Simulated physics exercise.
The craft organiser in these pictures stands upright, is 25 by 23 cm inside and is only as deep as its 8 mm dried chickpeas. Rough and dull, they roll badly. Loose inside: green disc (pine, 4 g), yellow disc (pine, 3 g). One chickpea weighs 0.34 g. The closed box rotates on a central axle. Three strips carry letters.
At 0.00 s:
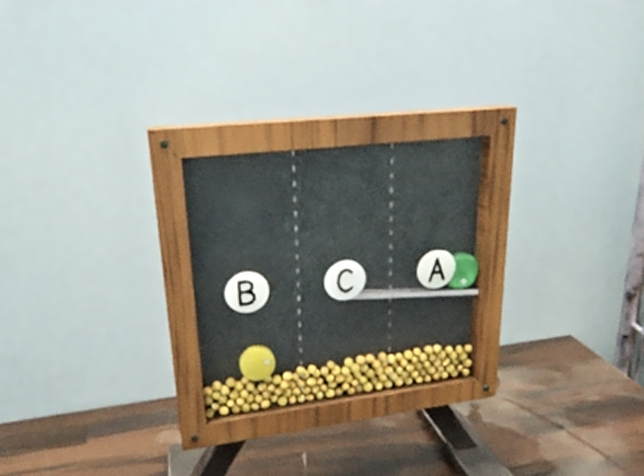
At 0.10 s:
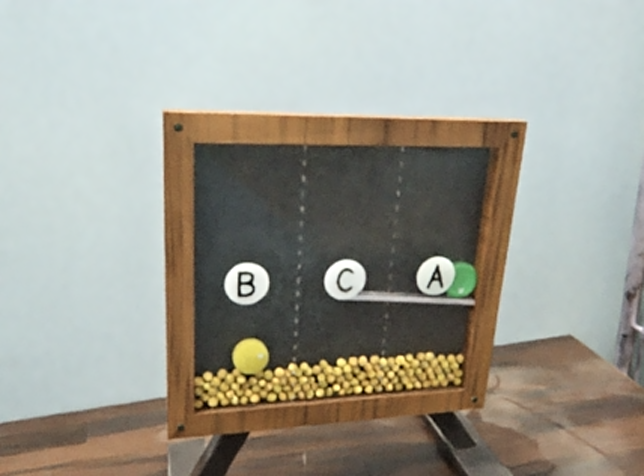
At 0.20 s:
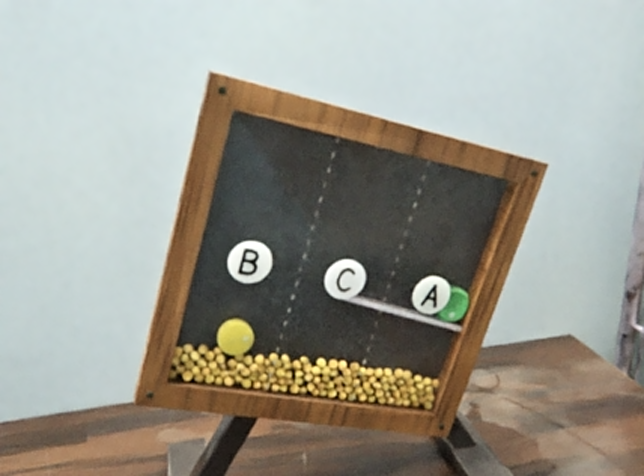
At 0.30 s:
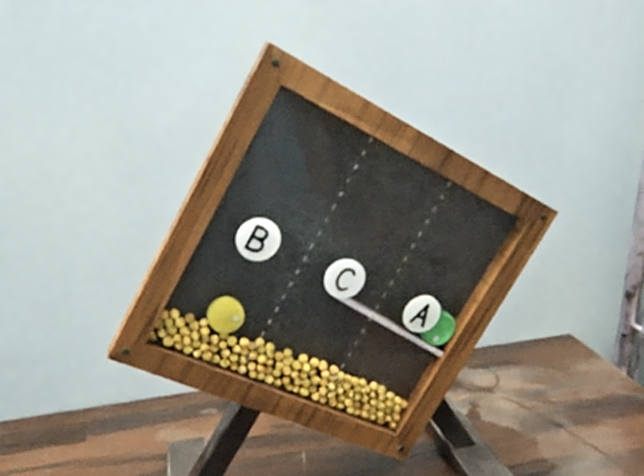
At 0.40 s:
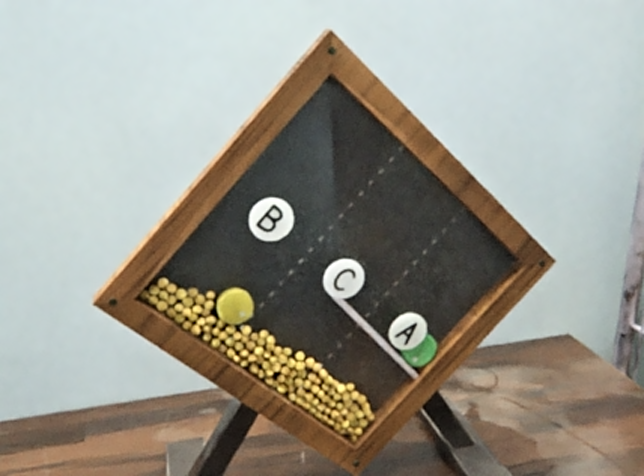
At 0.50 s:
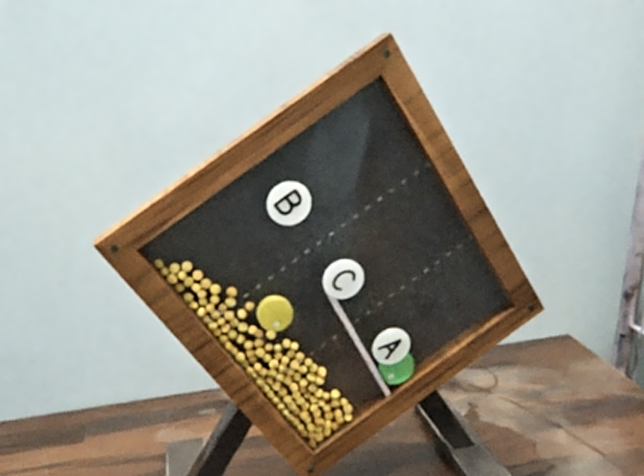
On a wooden tabletop, a framed box turning clockwise, yellow balls and a yellow disc shifting inside, green disc staying beside A.
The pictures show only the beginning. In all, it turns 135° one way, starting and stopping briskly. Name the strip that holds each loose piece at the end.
Green disc: A, yellow disc: A.
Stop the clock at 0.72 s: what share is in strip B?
Some 5 per cent.
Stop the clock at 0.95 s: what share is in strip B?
Some 0 per cent.
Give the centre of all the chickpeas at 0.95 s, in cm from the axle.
Some 10 cm left and 3 cm below.
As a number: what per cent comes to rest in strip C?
Some 20 per cent.
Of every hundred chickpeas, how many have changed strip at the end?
Roughly 55 per cent.
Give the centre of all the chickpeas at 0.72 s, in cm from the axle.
Some 8 cm left and 6 cm below.
After 0.72 s, it stands 88° clockwise; the chickpeas' middle is 8 cm left of and 6 cm below the centre; A 75 %, B 5 %, C 20 %; green disc in A; yellow disc in A.
After 0.95 s, it stands 119° clockwise; the chickpeas' middle is 10 cm left of and 3 cm below the centre; A 80 %, C 20 %; green disc in A; yellow disc in A.
After 1.14 s, it stands 135° clockwise; the chickpeas' middle is 10 cm left of and level with the centre; A 80 %, C 20 %; green disc in A; yellow disc in A.
Settled by 1.8 s, it stands 135° clockwise; A 80 %, B 0 %, C 20 %; green disc in A; yellow disc in A.
